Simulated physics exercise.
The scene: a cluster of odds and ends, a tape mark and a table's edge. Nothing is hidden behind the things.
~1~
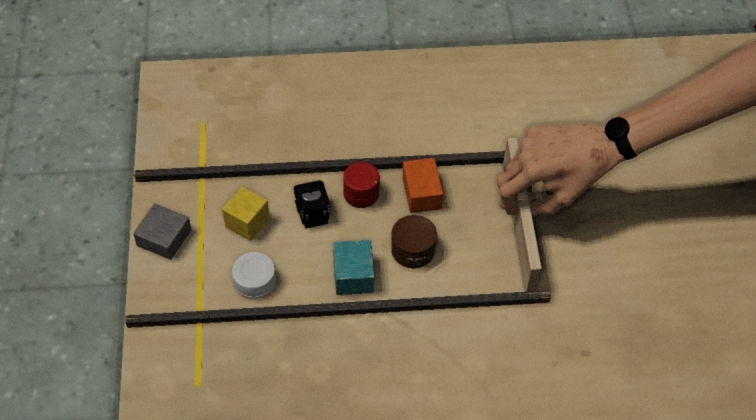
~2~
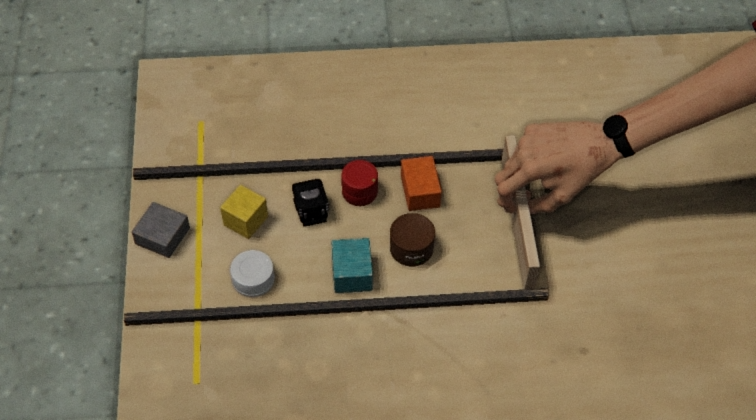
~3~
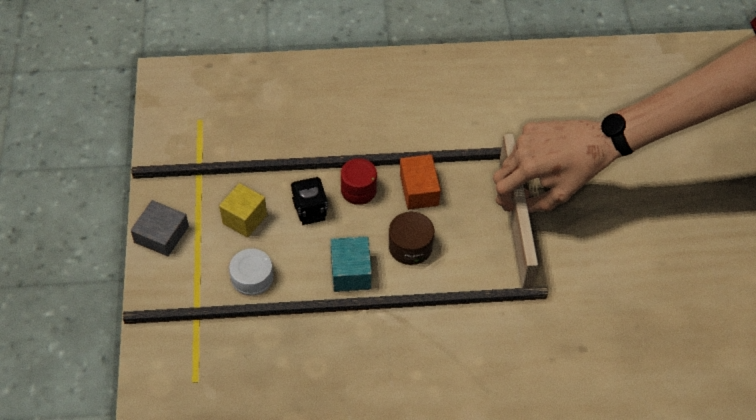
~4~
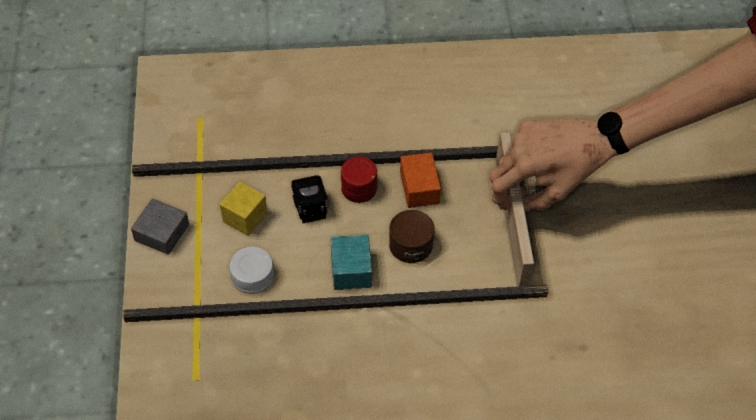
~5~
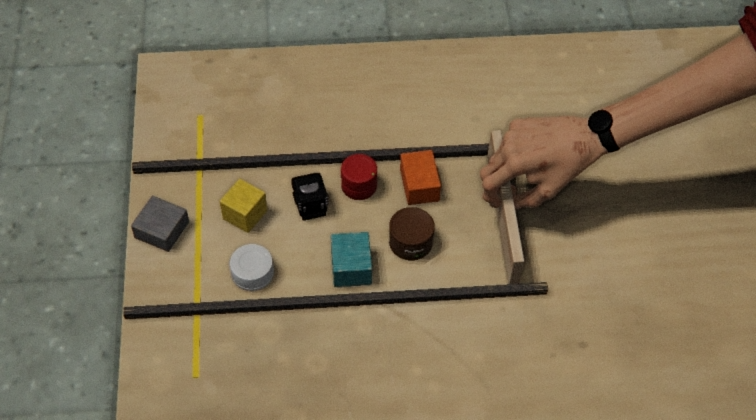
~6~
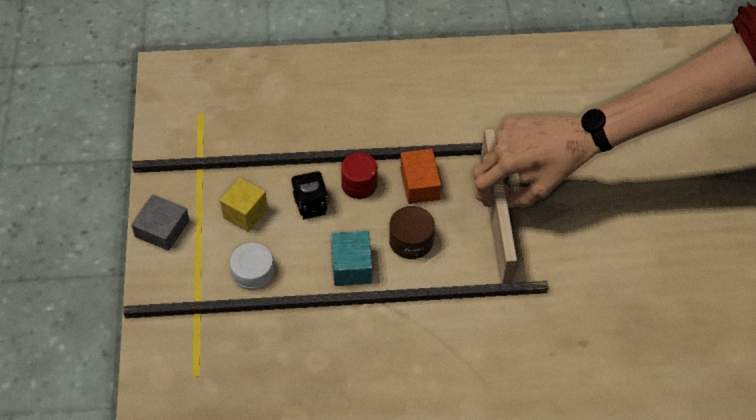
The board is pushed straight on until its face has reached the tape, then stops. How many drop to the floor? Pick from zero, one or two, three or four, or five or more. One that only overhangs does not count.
As it turns out, the number that fall off is one or two.
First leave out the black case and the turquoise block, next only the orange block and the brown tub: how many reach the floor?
1 in the first case, 1 in the second.
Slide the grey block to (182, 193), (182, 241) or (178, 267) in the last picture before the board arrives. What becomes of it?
Place by place, it falls; falls; comes down.
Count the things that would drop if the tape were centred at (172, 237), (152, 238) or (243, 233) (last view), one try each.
It would be 5, 5 and 1.
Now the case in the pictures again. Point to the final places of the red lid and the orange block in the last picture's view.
About (147, 180), and the other about (182, 188).
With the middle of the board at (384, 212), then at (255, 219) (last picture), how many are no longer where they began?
At the one place 5, at the other 8.
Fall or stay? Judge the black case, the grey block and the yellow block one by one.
The black case is kept, the grey block falls, the yellow block comes down.
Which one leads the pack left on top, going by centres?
The white lid ends nearest.
Early on, none off yet; grey block at rest near (161, 223); yellow block at rest near (244, 205); white lid at rest near (252, 266).
A while later, none off yet; grey block moving near (157, 222); yellow block travelled about its own width near (203, 202); white lid travelled about its own width near (224, 267).
Finally, the number that fall off is one or two; lost, yellow block and grey block.
